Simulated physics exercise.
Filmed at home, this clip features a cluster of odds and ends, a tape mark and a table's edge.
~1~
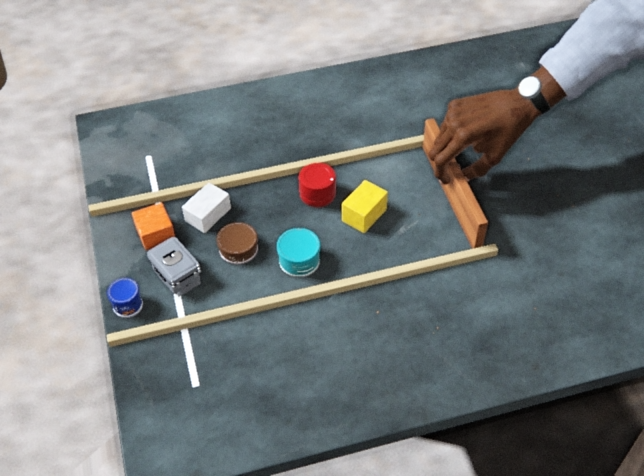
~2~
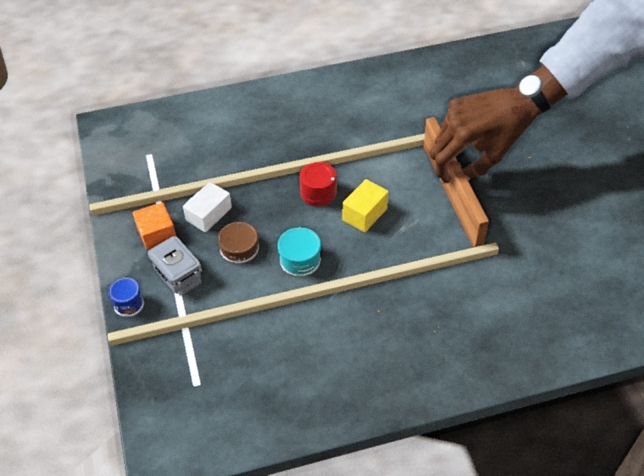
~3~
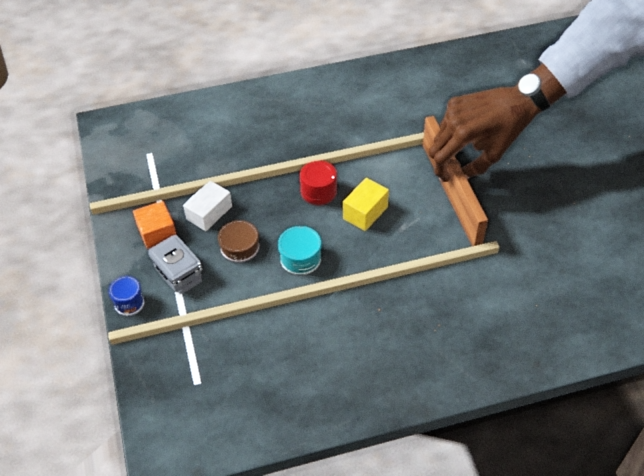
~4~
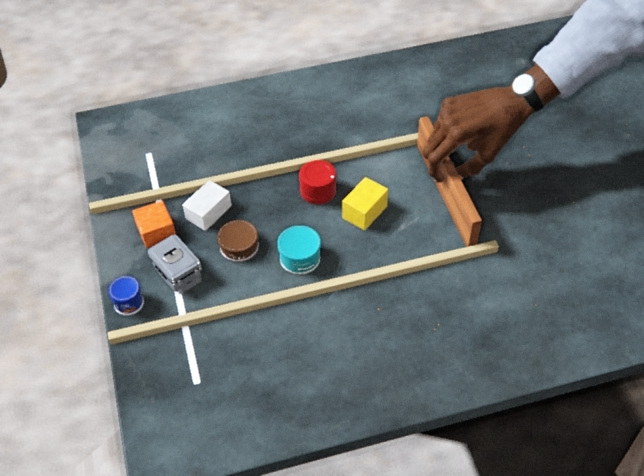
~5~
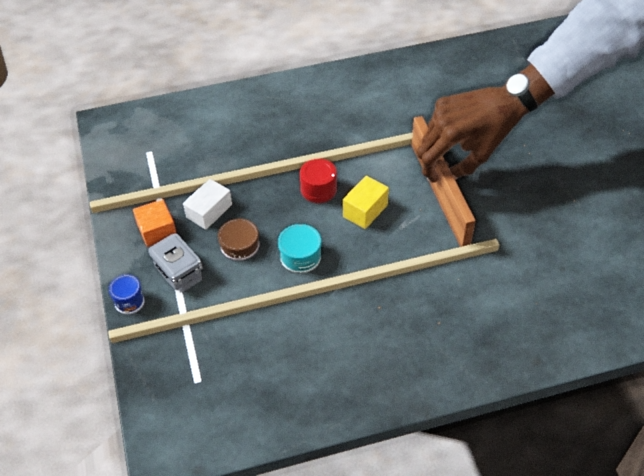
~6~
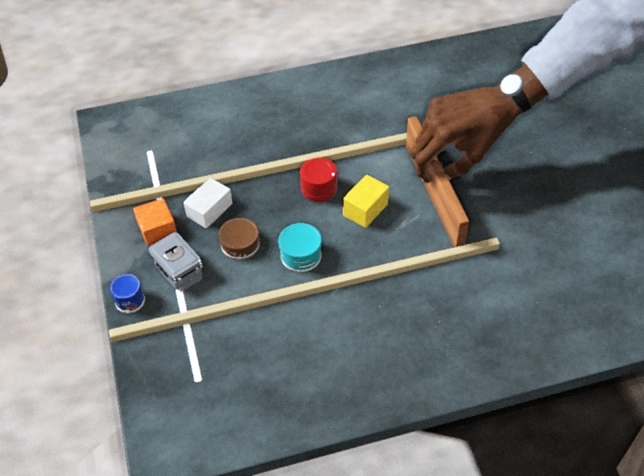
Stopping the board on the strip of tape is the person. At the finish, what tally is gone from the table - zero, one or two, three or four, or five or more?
The tally gone is one or two.
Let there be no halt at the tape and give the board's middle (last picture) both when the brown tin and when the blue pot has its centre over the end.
Around (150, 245), then around (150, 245).
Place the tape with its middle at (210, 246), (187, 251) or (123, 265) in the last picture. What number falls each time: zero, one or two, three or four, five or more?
So, one after another, I'd give none at all; none at all; at least five.
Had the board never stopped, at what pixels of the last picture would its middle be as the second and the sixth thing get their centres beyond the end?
Pixels in order: Roughly (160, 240), roughly (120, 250).
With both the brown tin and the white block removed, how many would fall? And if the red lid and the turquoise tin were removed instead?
First try: 0 fallen; other try: 0.
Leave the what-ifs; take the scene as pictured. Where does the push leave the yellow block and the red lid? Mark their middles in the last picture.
Around (156, 251) and around (144, 215).
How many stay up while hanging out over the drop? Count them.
Answer: 2.
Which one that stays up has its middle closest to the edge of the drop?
Foremost: The blue pot.
A little later, none off yet; blue pot at rest near (128, 294); orange block at rest near (156, 222); grey case at rest near (176, 262).
When it is over, the number that fall off is one or two; down, orange block.
